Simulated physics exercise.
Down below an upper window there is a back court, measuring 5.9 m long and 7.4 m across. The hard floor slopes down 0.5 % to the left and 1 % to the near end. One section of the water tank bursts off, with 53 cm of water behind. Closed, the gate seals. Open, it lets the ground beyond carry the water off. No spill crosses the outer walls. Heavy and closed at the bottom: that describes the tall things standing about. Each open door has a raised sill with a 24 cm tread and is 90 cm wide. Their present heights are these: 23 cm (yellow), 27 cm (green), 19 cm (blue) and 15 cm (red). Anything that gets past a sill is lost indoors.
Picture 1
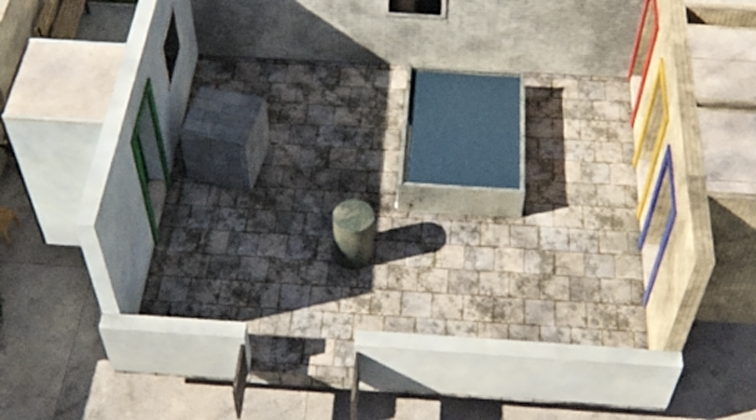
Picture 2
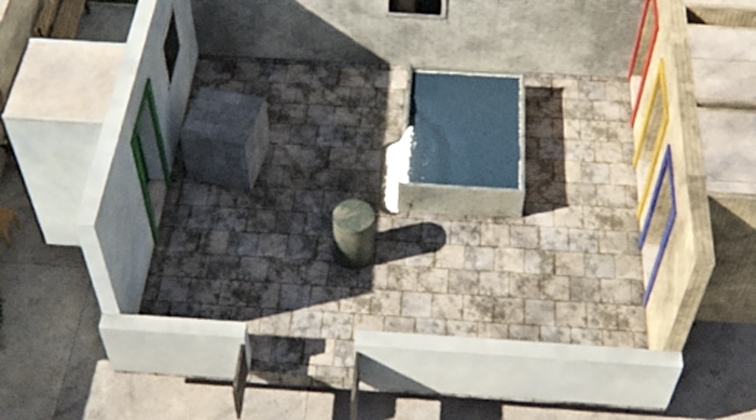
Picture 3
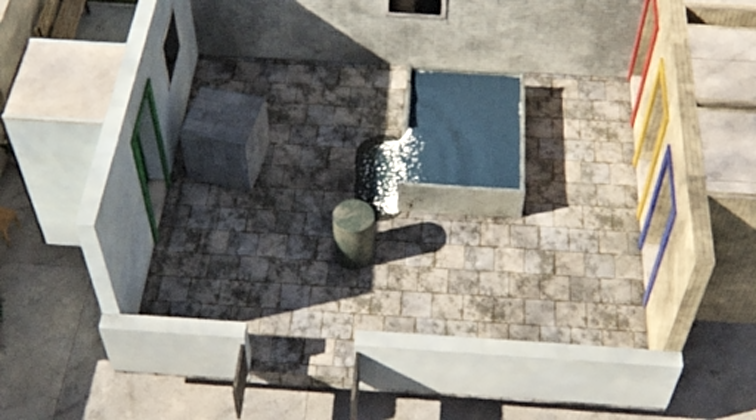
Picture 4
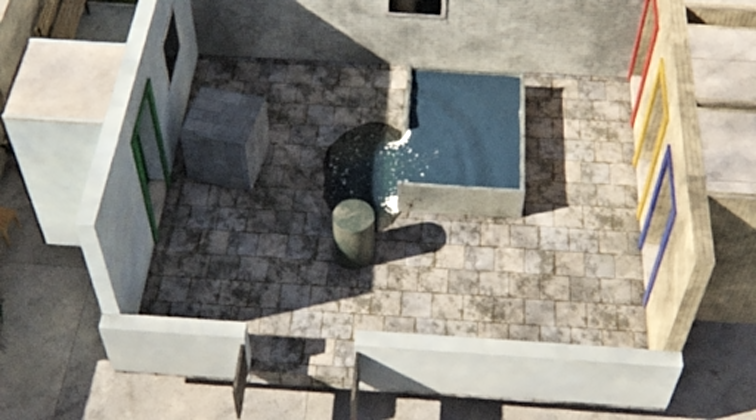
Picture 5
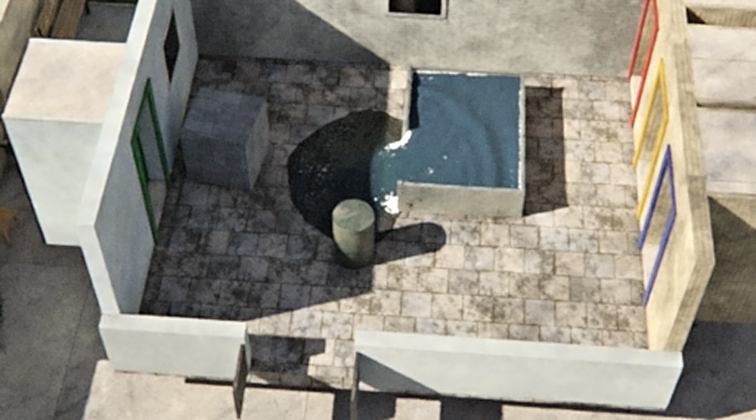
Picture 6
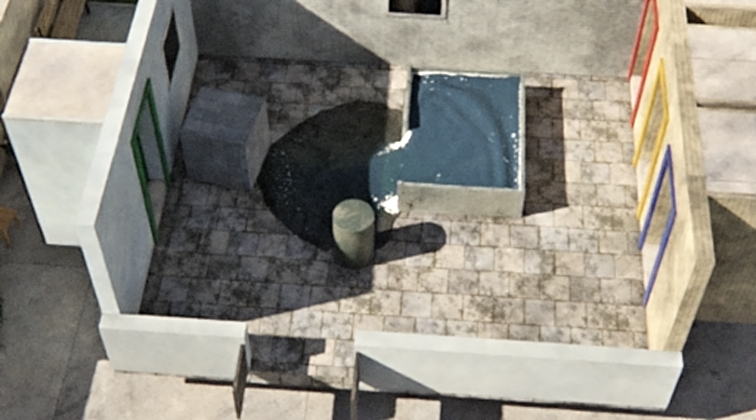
Walled courtyard with water bursting from the left side of a raised tank and spreading across paving around a short round pillar.
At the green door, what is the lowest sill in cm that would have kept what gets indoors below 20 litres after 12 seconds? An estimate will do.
Somewhere near 11.5 cm.
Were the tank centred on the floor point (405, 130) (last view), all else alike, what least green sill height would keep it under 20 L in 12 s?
Some 6.5 cm.
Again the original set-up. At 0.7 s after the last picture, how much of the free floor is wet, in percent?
I'd say near 20 percent is wet.
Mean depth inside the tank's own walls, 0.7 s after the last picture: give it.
About 37 cm.
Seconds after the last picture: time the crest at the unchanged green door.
At about 1.8 s.
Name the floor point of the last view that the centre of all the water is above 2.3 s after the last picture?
About (346, 182).
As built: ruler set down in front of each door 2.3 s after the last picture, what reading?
In cm: Yellow 0, green 13, blue 0, red 0.
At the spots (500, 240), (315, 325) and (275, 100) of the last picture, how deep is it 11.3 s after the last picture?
Depth: About 2, 4, 5 cm.
Then, 0.7 s after the last picture water covers 20 % of the floor, deepest (34 cm) near (397, 195); 3 cm at the green door, 0 litres in over its 27 cm sill.
Then, 2.3 s after the last picture water covers 40 % of the floor, deepest (40 cm) near (131, 348); 13 cm at the green door, 0 litres in over its 27 cm sill.
Then, 11.3 s after the last picture water covers 90 % of the floor, deepest (10 cm) near (131, 348); 8 cm at the green door, 0 litres in over its 27 cm sill.
At the green door as built, the water peaked near 14 cm, 1.7 s after the last picture.
With a sill of 9.5 cm, 44 litres would have come in within the 12 s; with 13 cm, 10 litres. So under 20 litres takes about 11.5 cm.
